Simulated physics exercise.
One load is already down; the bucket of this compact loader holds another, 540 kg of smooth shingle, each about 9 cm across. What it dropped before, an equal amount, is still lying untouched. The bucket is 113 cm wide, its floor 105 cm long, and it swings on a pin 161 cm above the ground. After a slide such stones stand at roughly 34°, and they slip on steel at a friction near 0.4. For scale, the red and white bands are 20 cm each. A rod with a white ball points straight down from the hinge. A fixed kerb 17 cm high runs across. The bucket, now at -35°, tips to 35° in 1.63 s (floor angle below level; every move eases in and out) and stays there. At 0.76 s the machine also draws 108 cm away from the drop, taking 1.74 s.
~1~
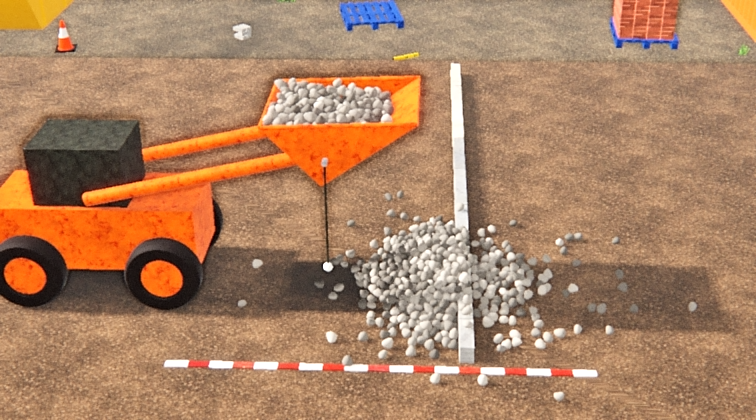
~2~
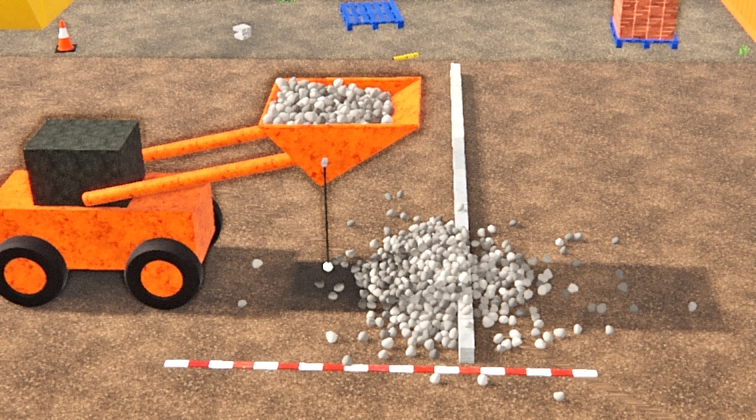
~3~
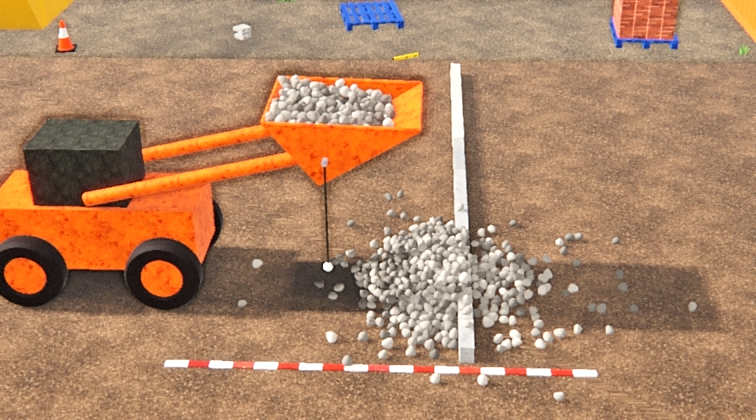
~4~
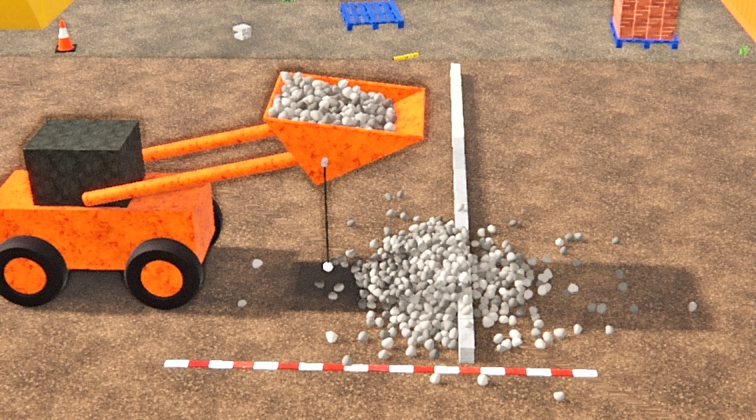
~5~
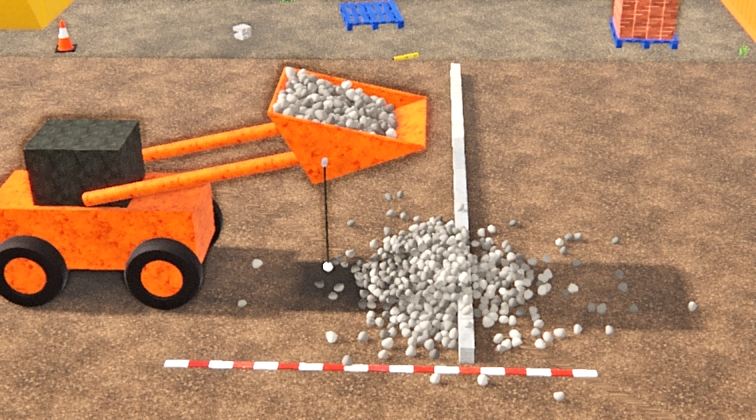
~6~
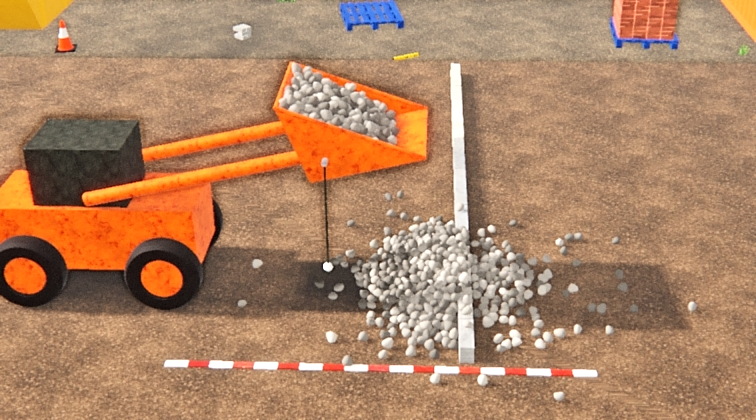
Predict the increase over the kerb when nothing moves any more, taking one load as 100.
Close to 0 parts in a hundred.
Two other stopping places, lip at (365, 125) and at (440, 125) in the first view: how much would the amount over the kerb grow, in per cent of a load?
First some 0, then 5 per cent.
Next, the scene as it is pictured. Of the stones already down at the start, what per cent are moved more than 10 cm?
About 10 per cent.
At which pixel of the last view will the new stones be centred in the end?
Around (375, 273).
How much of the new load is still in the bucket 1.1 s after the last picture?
About 25 per cent.
Then, 0.6 s after the last picture the floor is at 24°; in per cent of one load, 94 in the bucket, 86 on this side of the kerb, 20 over the kerb; the foremost stones are at (621, 285).
Then, 1.1 s after the last picture the floor is at 35°; in per cent of one load, 25 in the bucket, 155 on this side of the kerb, 20 over the kerb; the foremost stones are at (621, 285).
Then, 2.3 s after the last picture the floor is at 35°; in per cent of one load, 0 in the bucket, 180 on this side of the kerb, 20 over the kerb; the foremost stones are at (621, 285).
Then, 5.1 s after the last picture the floor is at 35°; in per cent of one load, 0 in the bucket, 180 on this side of the kerb, 20 over the kerb; the foremost stones are at (621, 285). Net gain over the kerb, 0.
